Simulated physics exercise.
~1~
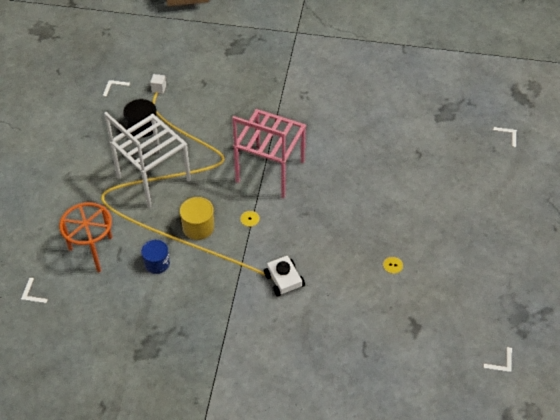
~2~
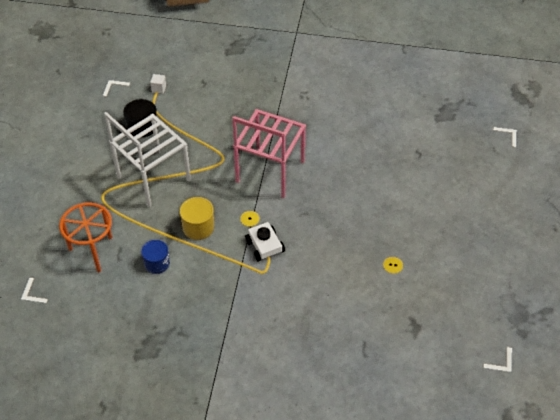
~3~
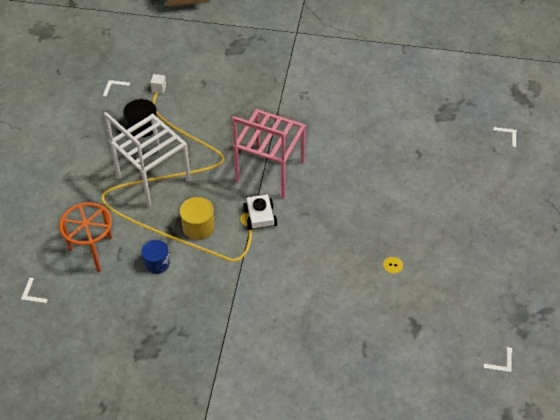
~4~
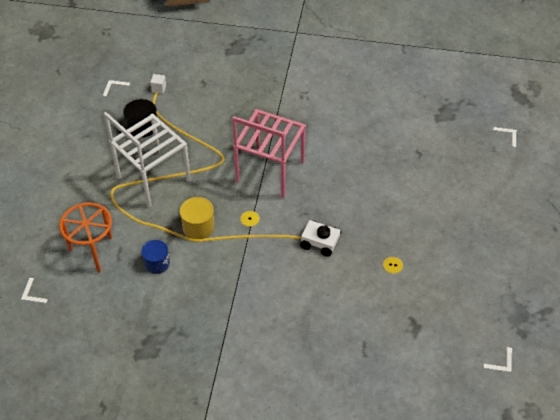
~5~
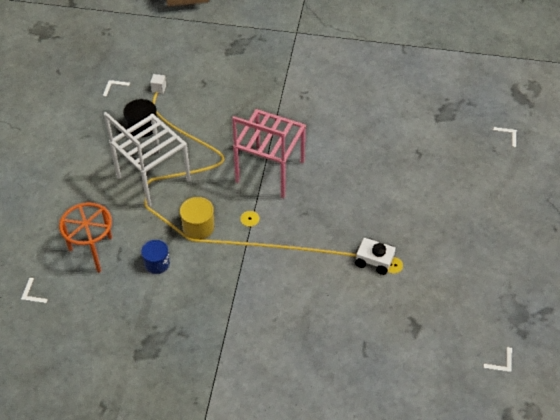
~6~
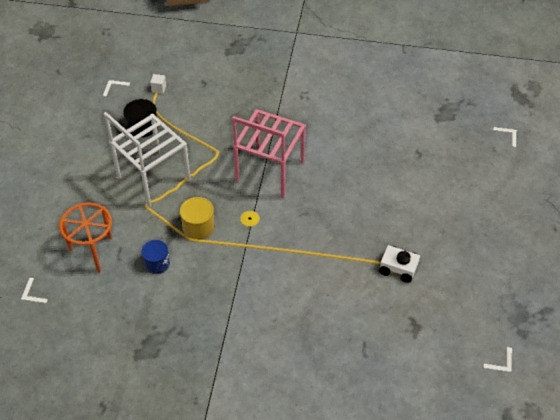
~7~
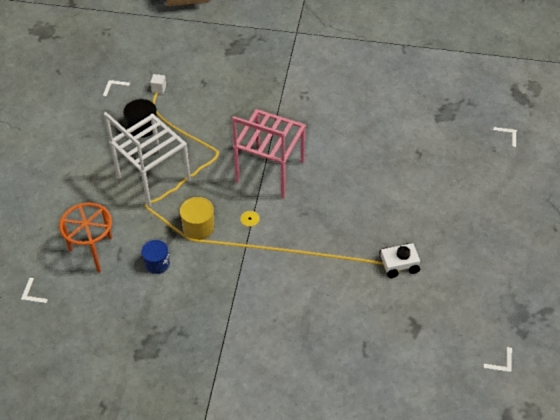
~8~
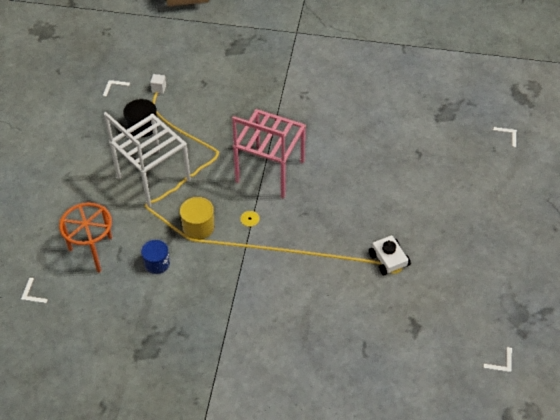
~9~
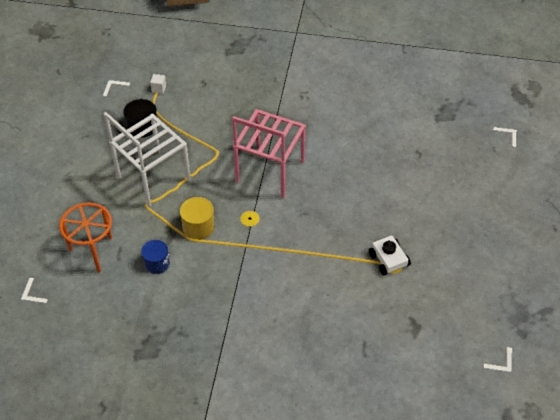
A small white cart trailing a yellow lead rolled up to the near yellow mark, then drove right to the farther one, drawing the lead straighter past the yellow bin, and stopped there after turning slightly, with the chairs, stool, bucket and bin unmoved.
